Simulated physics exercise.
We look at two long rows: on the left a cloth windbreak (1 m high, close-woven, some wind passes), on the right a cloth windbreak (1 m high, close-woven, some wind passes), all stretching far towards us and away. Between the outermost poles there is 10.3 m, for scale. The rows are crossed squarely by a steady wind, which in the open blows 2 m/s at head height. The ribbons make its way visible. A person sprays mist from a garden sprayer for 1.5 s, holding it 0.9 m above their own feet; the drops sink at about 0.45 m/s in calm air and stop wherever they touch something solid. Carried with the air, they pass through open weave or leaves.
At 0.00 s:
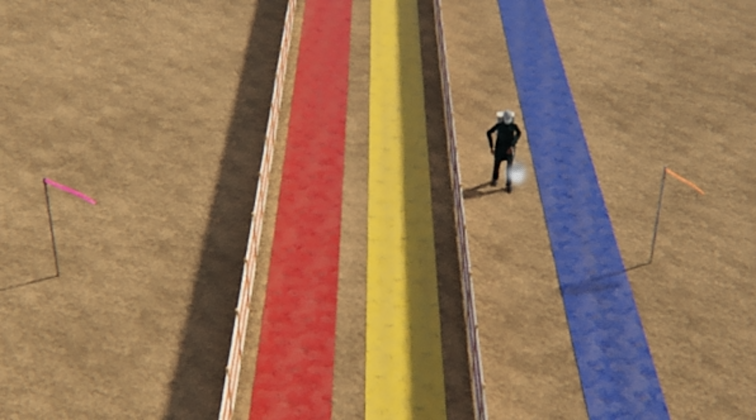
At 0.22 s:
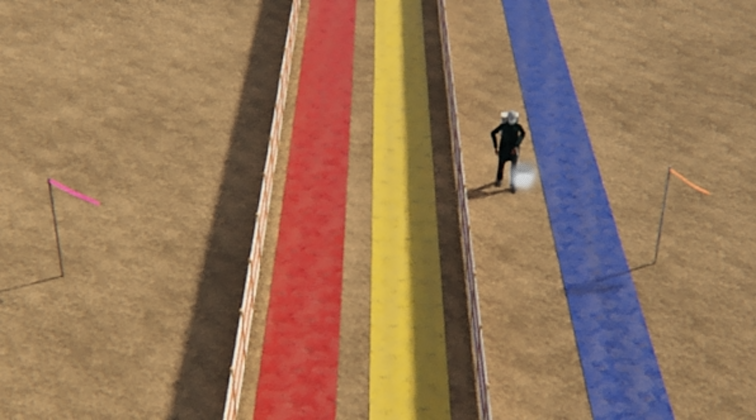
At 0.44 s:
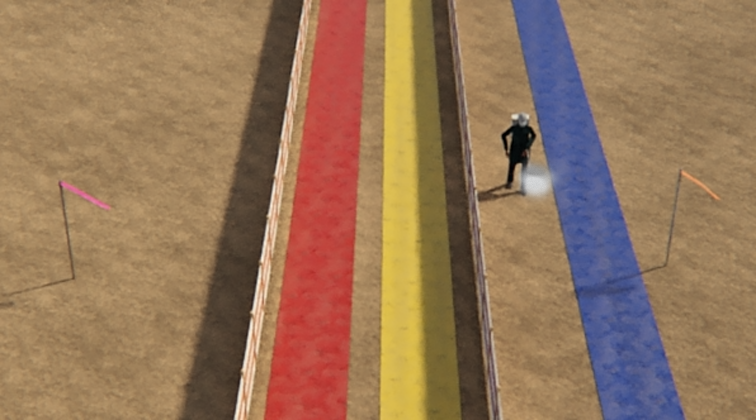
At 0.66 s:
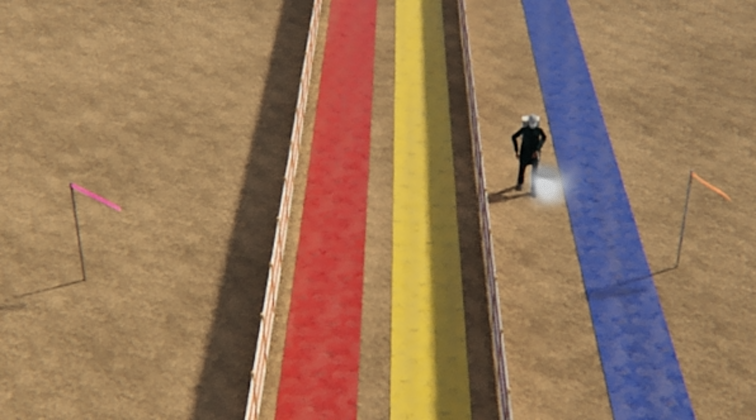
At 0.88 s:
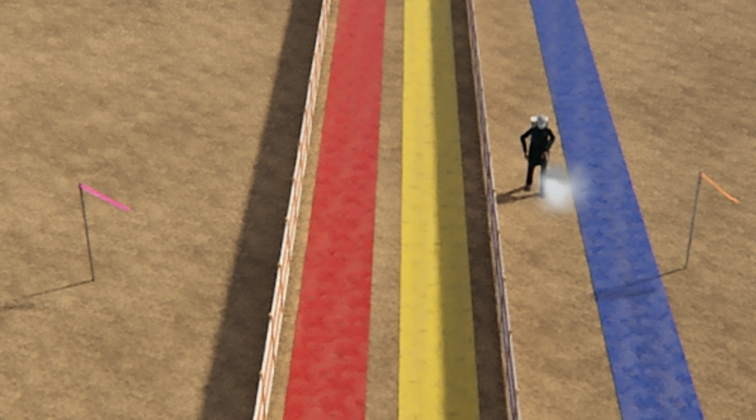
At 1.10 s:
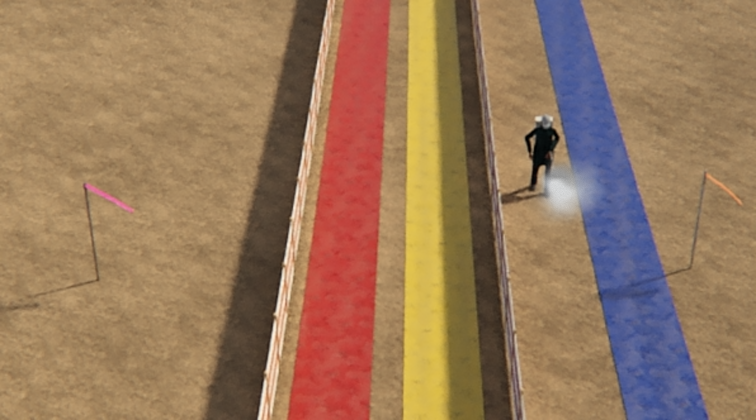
A small white cloud of mist spreads rightward from a standing person toward the blue strip.
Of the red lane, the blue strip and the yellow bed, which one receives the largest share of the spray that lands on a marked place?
The blue one.
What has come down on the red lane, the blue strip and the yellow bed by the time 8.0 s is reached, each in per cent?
The shares are around 0 percent red, 20 percent blue, 0 percent yellow.
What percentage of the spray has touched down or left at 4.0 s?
Near 80 %.
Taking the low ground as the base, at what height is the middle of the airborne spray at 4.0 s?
Roughly 0.4 m up.
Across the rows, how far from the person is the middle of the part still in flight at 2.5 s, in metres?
It comes to roughly 0.5 m.
After 2.5 s, 71 % is in the air or yet to come; 2 % lies on the blue strip, 0 % on the yellow bed and 0 % on the red lane; the middle of what still flies is 0.4 m above the low ground, near (572, 202).
After 4.0 s, 22 % is in the air or yet to come; 13 % lies on the blue strip, 0 % on the yellow bed and 0 % on the red lane; the middle of what still flies is 0.3 m above the low ground, near (599, 206).
After 8.0 s, 2 % is in the air or yet to come; 20 % lies on the blue strip, 0 % on the yellow bed and 0 % on the red lane.
After 20.0 s, 0 % is in the air or yet to come; 20 % lies on the blue strip, 0 % on the yellow bed and 0 % on the red lane.
After 45.0 s, 0 % is in the air or yet to come; 20 % lies on the blue strip, 0 % on the yellow bed and 0 % on the red lane.
